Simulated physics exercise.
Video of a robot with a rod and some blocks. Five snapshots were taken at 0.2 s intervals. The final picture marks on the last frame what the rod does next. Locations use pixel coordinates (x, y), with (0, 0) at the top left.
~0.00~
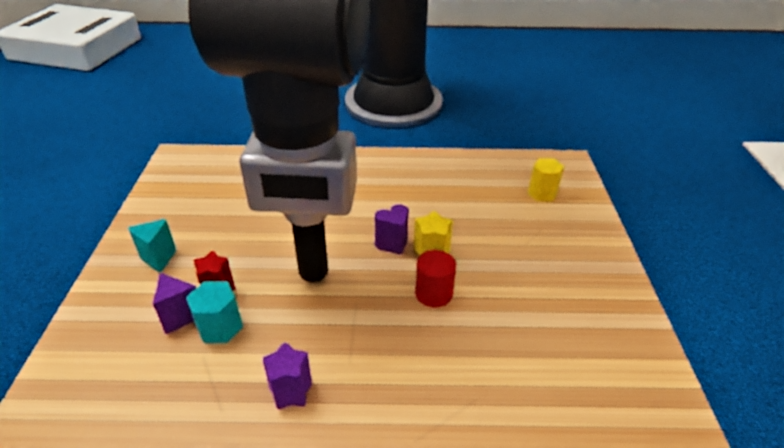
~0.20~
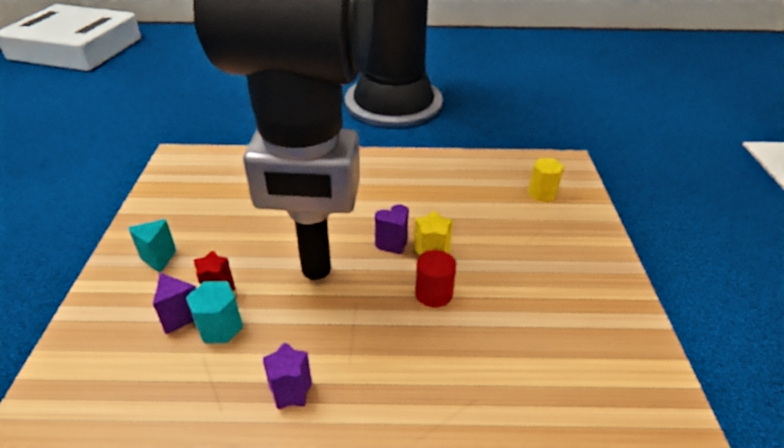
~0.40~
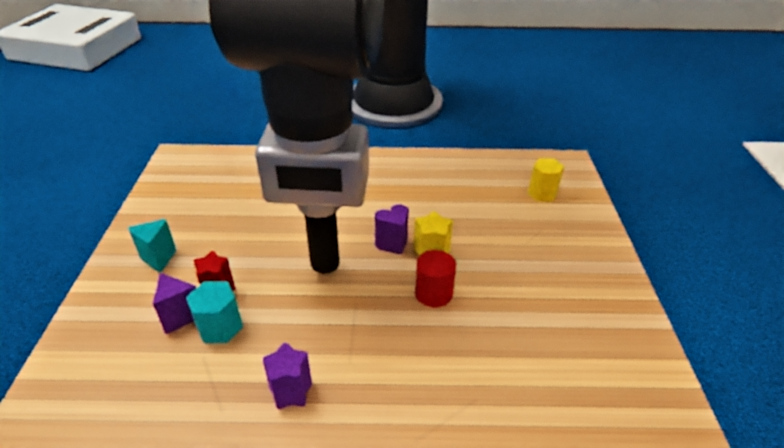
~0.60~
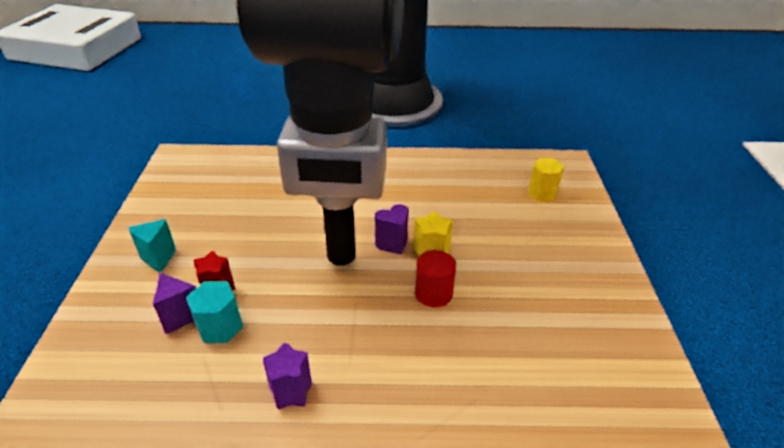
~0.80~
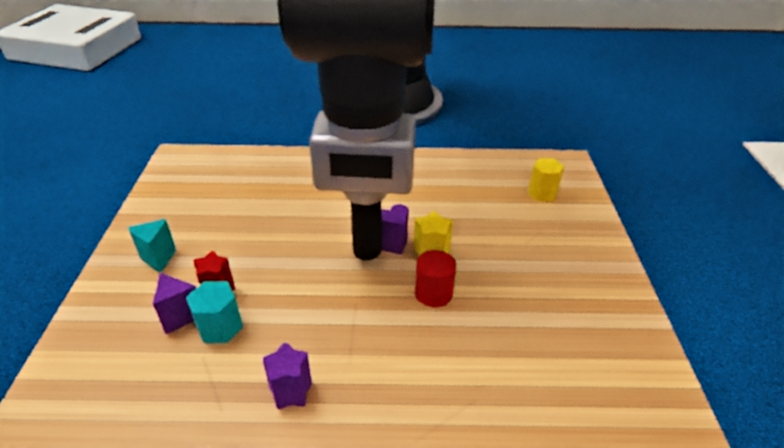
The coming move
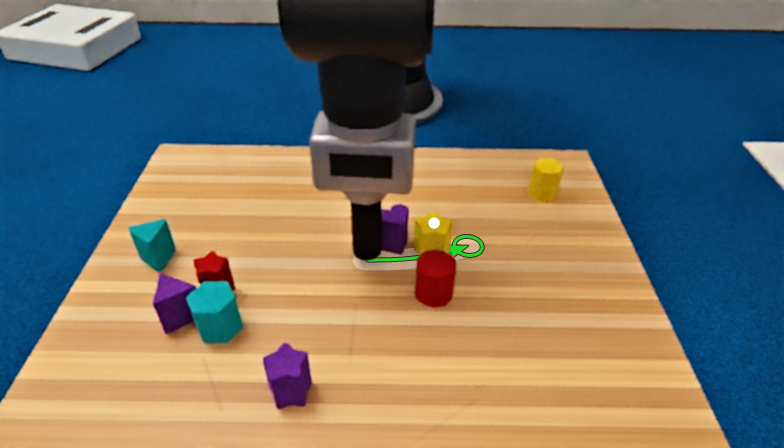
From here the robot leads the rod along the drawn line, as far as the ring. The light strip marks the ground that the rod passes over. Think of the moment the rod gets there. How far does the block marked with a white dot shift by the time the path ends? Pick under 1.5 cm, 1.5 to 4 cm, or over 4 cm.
Beyond 4 cm.
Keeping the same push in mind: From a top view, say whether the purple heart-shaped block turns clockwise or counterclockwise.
Seen from above, its turn is counter-clockwise.
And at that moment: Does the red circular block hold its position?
In short: Yes.
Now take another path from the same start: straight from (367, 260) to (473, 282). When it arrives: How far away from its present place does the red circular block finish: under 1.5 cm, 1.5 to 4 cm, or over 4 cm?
Covers 1.5 to 4 cm.
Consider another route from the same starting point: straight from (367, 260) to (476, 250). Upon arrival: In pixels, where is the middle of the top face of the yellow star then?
Around (507, 215).
Path on the board, from (367, 260) via (403, 259) and (437, 254), ending at (468, 246); the dot is on the yellow star.
The first path, step by step. One third of the way, rod (405, 251); purple heart-shaped block (399, 210), turned 15° anticlockwise.
Two thirds of the way, rod (438, 246); purple heart-shaped block (399, 210), turned 20° anticlockwise; yellow star (466, 217).
At the end, rod (469, 238); purple heart-shaped block (399, 210), turned 20° anticlockwise; yellow star (497, 209); red circular block in place.
